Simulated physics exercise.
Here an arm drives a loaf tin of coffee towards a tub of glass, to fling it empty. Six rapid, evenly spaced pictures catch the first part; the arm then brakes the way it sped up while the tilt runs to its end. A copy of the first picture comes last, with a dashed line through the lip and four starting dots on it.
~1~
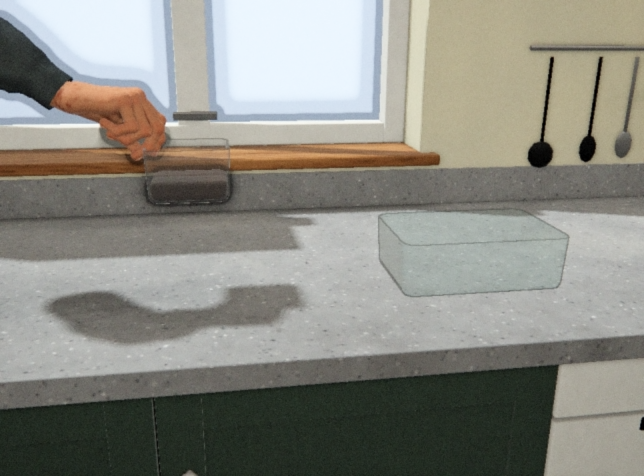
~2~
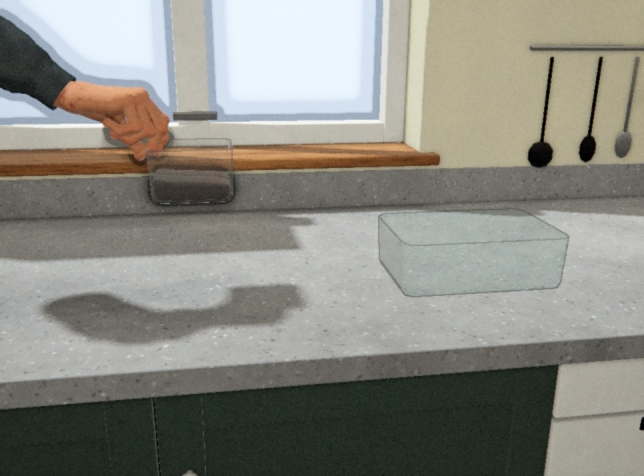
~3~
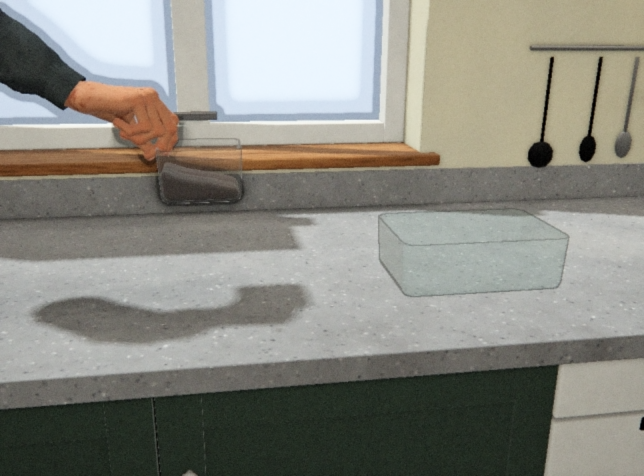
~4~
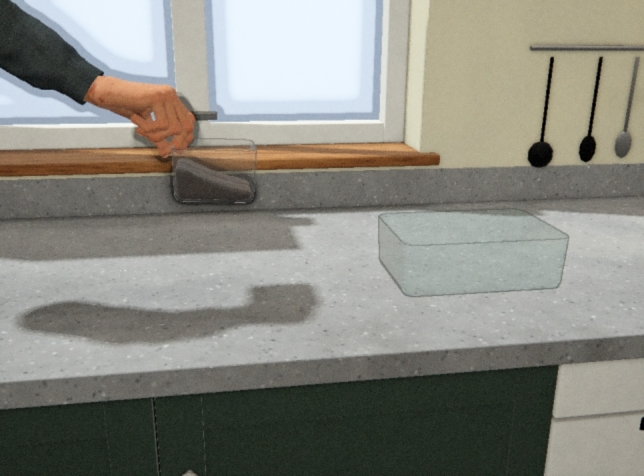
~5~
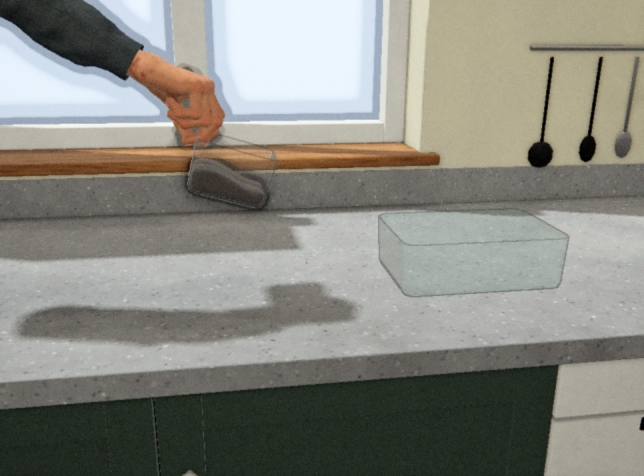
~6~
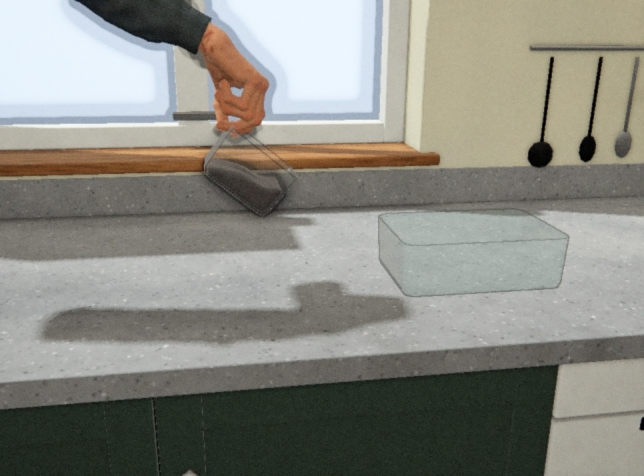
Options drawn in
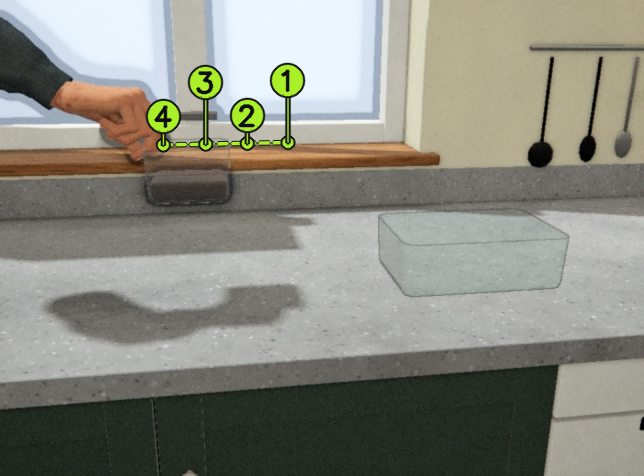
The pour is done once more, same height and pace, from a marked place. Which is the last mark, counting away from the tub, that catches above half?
Take 1.
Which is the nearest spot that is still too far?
That is spot 2.
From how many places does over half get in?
One of them.
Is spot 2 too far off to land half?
Yes, that goes wrong.
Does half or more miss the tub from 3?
Yes.
On the marked copy, 1 at (287, 142); 2 at (247, 143); 3 at (205, 144); 4 at (163, 144).
With 1, about 82 % lands in the tub, 11 % falls short and 7 % goes beside or beyond.
With 2, about 3 % lands in the tub, 93 % falls short and 3 % goes beside or beyond.
With 3, about 0 % lands in the tub, 100 % falls short.
With 4, about 0 % lands in the tub, 100 % falls short.
